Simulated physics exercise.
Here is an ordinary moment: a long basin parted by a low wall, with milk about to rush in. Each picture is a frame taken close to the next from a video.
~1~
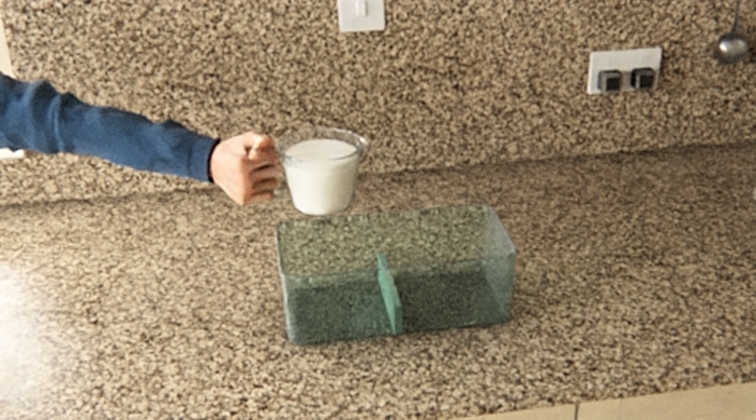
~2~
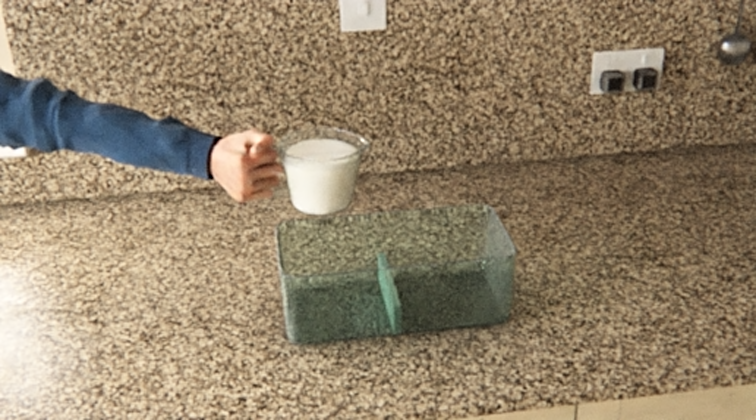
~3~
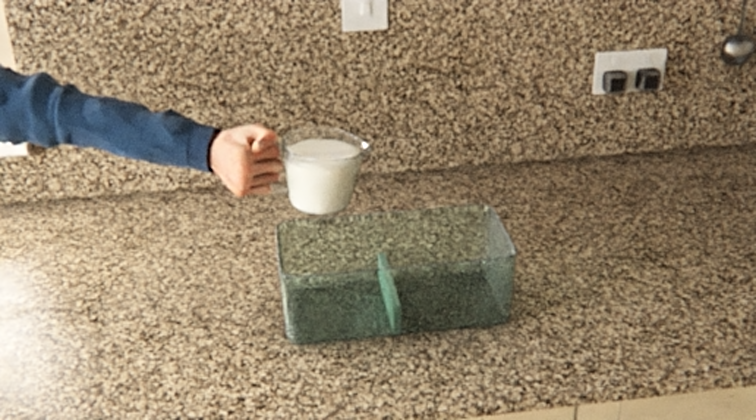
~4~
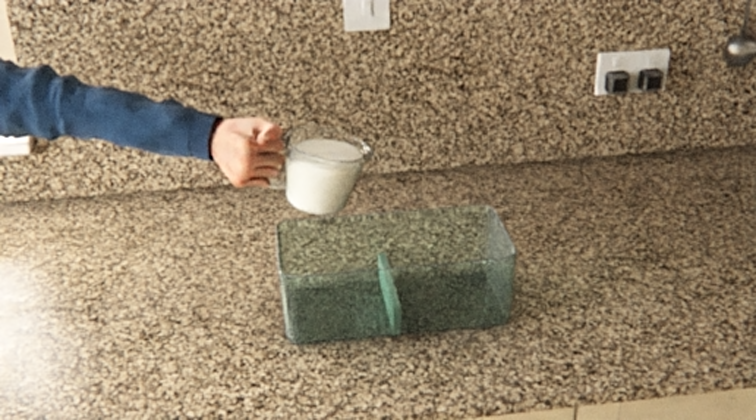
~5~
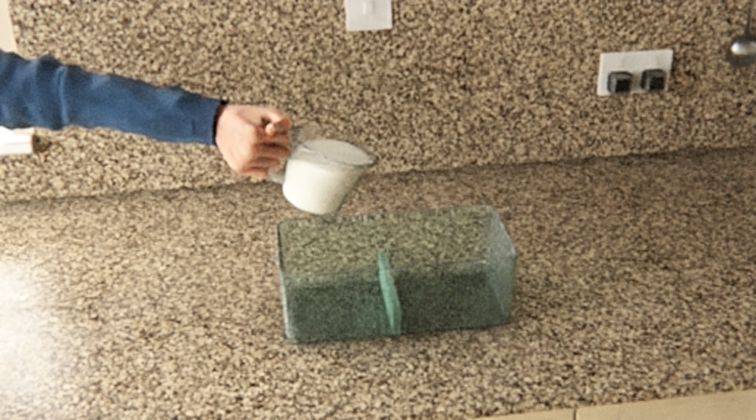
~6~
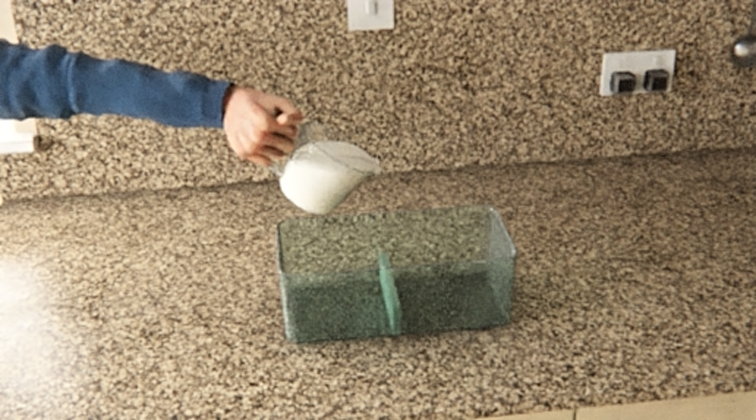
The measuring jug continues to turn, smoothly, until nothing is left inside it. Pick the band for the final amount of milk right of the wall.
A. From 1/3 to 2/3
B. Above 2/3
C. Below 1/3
B, above 2/3.
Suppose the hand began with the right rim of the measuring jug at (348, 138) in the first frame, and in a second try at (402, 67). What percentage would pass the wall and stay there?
It comes to 35 % the first time and 85 % the second.
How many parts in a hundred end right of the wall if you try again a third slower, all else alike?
Something like 80 percent.
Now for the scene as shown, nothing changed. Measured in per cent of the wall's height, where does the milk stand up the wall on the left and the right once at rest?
The left side ends up close to 10, the right side close to 30.
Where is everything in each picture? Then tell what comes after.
In the first frame, tilt 0°; pouring edge (368, 142); surface from (283, 155) to (358, 149); the long basin's rim runs from (279, 250) to (503, 229); the wall's top is at (389, 279).
In the second frame, tilt 2°; pouring edge (369, 143); surface from (283, 154) to (359, 149).
In the third frame, tilt 6°; pouring edge (371, 146); surface from (285, 152) to (360, 151).
In the fourth frame, tilt 13°; pouring edge (374, 152); surface from (288, 152) to (364, 152).
In the fifth frame, tilt 23°; pouring edge (377, 160); surface from (291, 154) to (371, 154).
In the sixth frame, tilt 34°; pouring edge (378, 170); surface from (291, 159) to (372, 160); 2 per cent is over the edge.
A moment on, the measuring jug is tipped on its side and 34 per cent is still to pour, 1 is left of the wall and 38 right of it.
Next, the measuring jug is tipped right over and 3 per cent is still to pour, 18 is left of the wall and 73 right of it.
Then the measuring jug is tipped right over and 0 per cent is still to pour, 24 is left of the wall and 76 right of it.
Later the measuring jug is tipped right over and 0 per cent is still to pour, 24 is left of the wall and 75 right of it.
At rest 24 per cent lies left of the wall, 76 right of it and 1 outside.
